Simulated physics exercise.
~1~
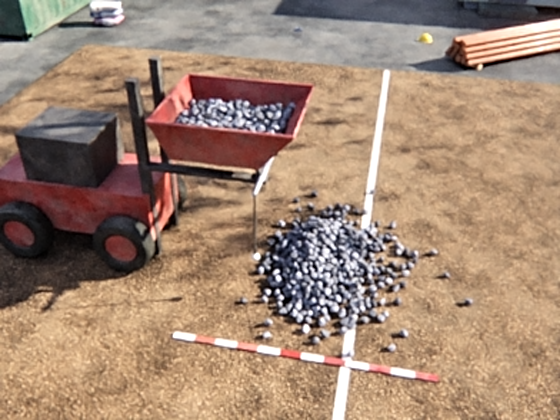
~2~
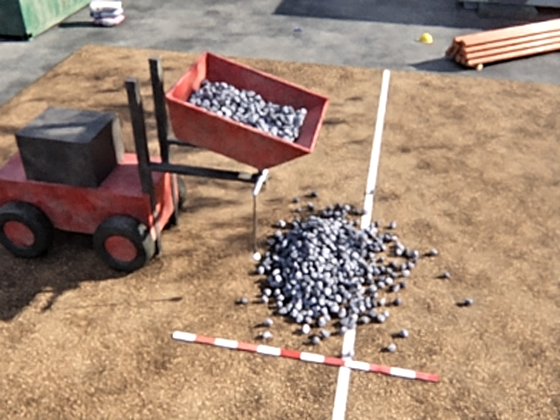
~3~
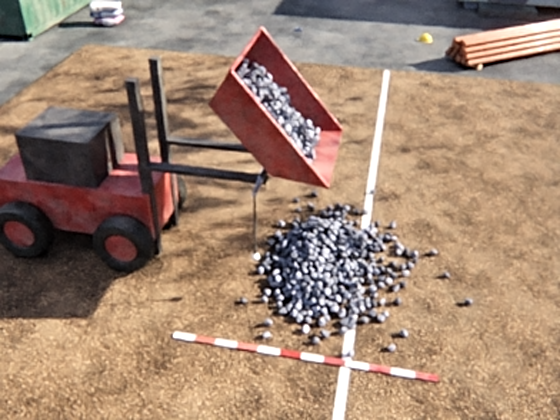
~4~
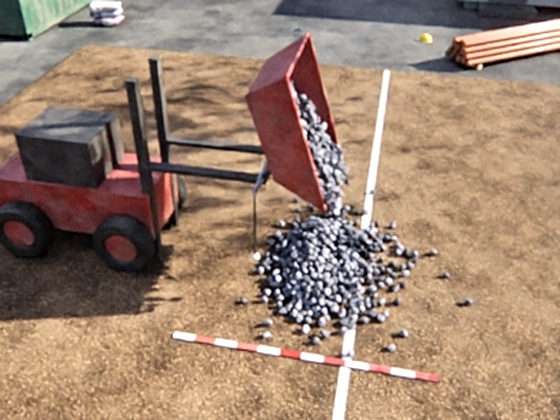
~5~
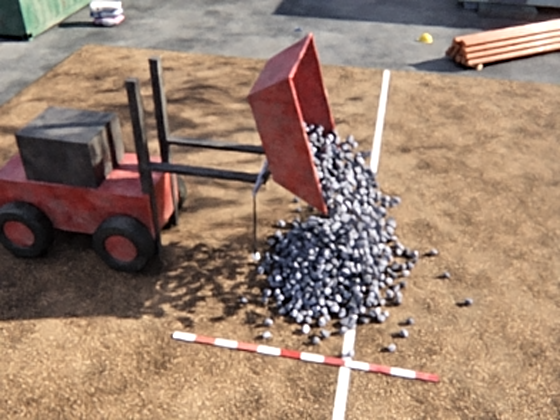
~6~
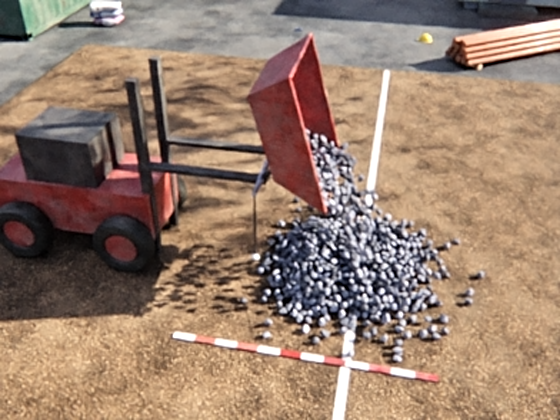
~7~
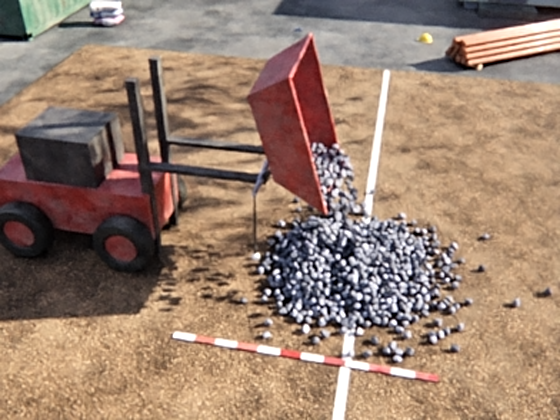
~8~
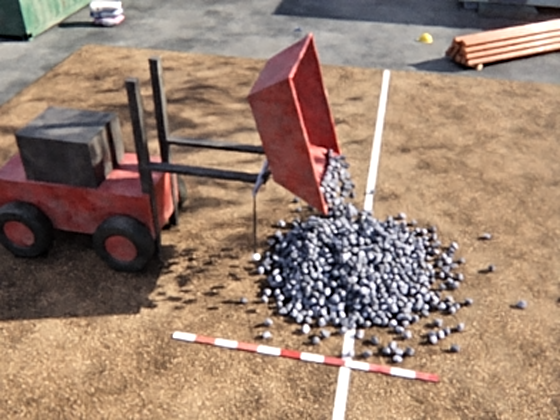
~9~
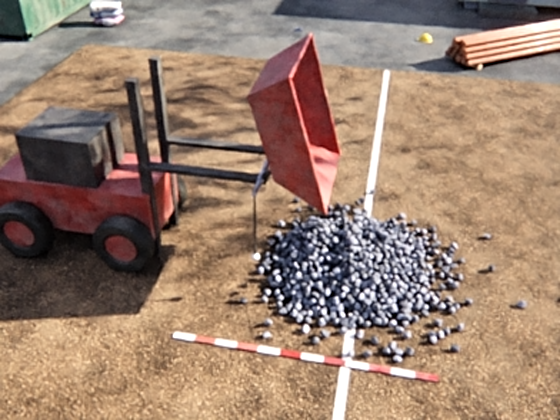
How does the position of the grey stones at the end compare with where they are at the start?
At the start the stones are split between the raised skip and a pile on the ground, while at the end they all lie on the ground in one larger pile. Taken together, they have shifted lower and to the right, with more of them past the white line.
To begin with, a red forklift holds a red skip full of grey stones beside a loose pile already lying across a white line on brown ground. The skip swings up and tips to the right, while the stones inside stay put at first. As it becomes steep, the stones begin sliding over its lower edge onto the pile. The skip then holds still while the rest pour down, spreading the heap to the right, and a few stones roll farther out. Finally, the skip hangs empty above a wider pile, with many more stones past the line.
